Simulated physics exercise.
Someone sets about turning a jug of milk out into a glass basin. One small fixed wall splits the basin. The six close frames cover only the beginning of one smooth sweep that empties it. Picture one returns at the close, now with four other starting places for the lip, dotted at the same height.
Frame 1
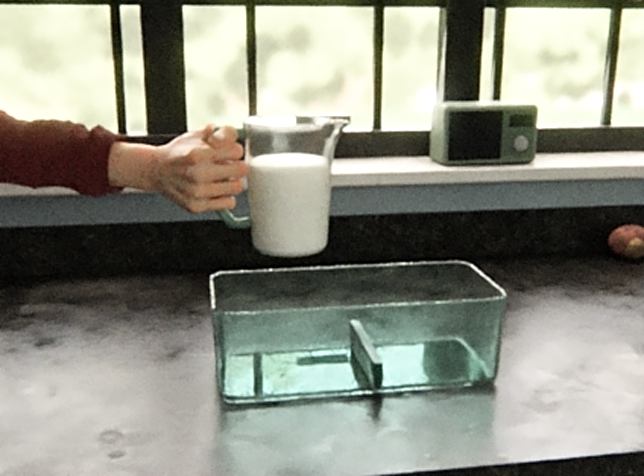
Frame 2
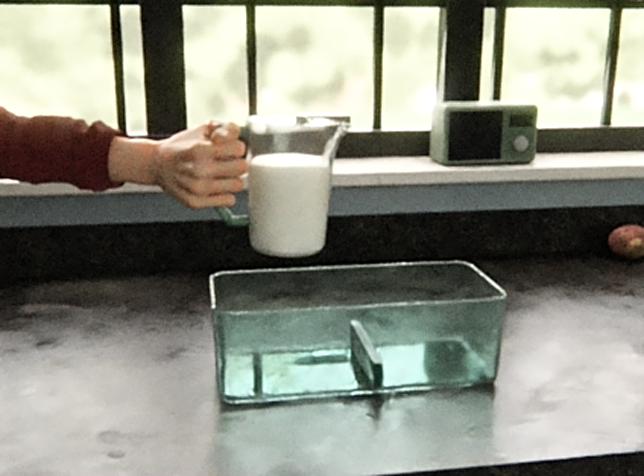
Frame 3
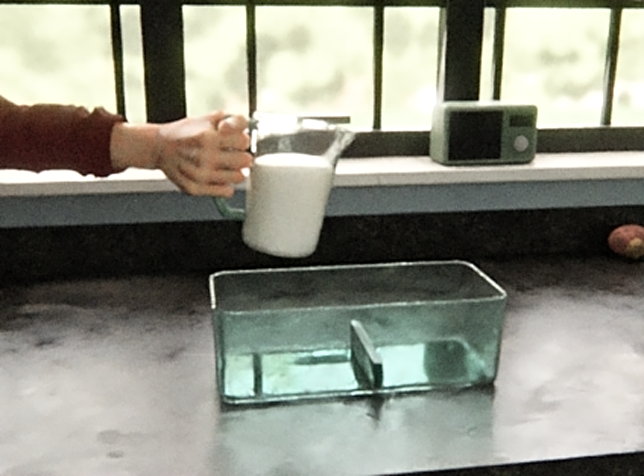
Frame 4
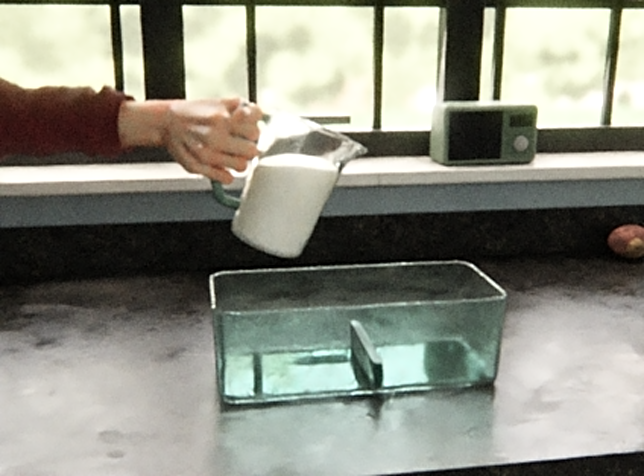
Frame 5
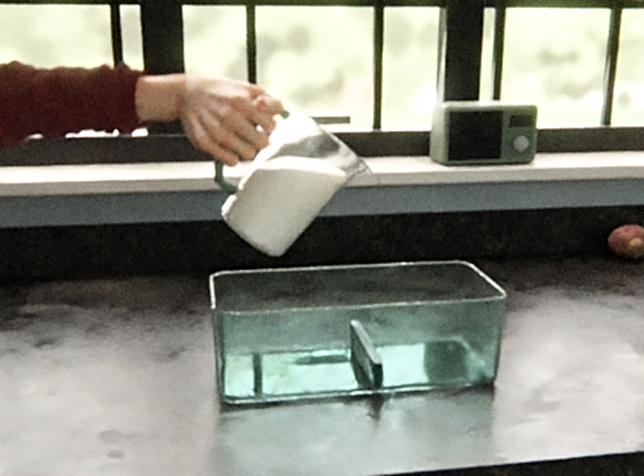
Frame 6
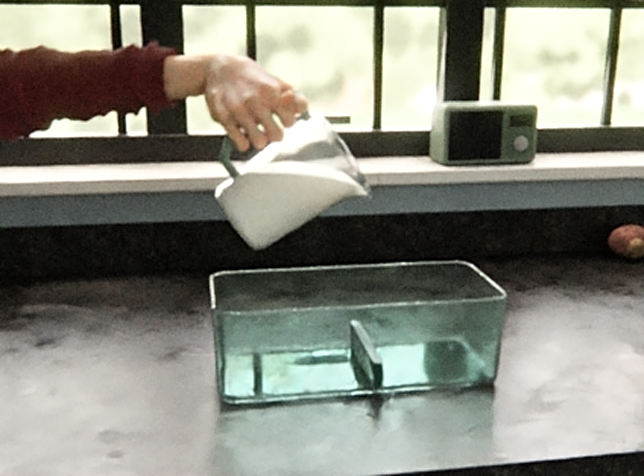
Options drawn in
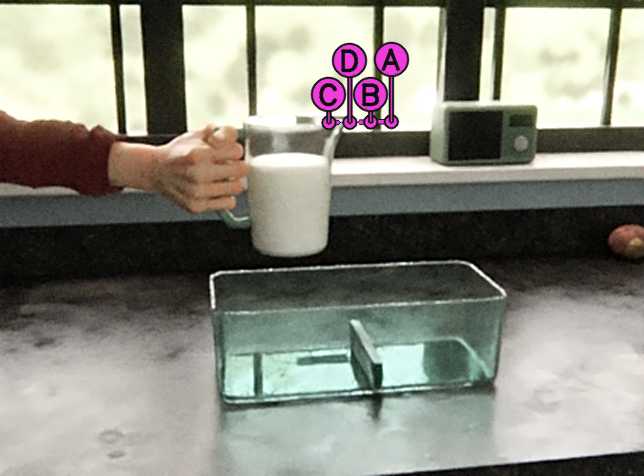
A hand in a dark red sleeve held a glass jug of milk above a clear, divided basin on the counter, then steadily tilted it to the right, with no milk leaving the jug.
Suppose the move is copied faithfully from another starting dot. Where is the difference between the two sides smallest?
I would pick dot C.
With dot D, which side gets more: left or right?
The right side.
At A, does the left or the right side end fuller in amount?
The right side.
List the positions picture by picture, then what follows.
Upright, lip at (348, 122); basin from (219, 400) to (496, 380); top of the wall at (365, 340); nothing has left yet.
Tipped about 3°, lip at (350, 125); nothing has left yet.
Tipped about 11°, lip at (358, 134); nothing has left yet.
Tipped about 23°, lip at (366, 149); nothing has left yet.
Tipped about 38°, lip at (371, 171); nothing has left yet.
Tipped about 56°, lip at (370, 196); nothing has left yet.
On the marked copy, A at (391, 121); B at (370, 122); C at (328, 122); D at (349, 122).
Choosing A, about 15 % ends left of the wall and 78 % right of it; 7 % is lost outside.
Choosing B, about 10 % ends left of the wall and 85 % right of it; 5 % is lost outside.
Choosing C, about 52 % ends left of the wall and 45 % right of it.
Choosing D, about 14 % ends left of the wall and 83 % right of it; 4 % is lost outside.
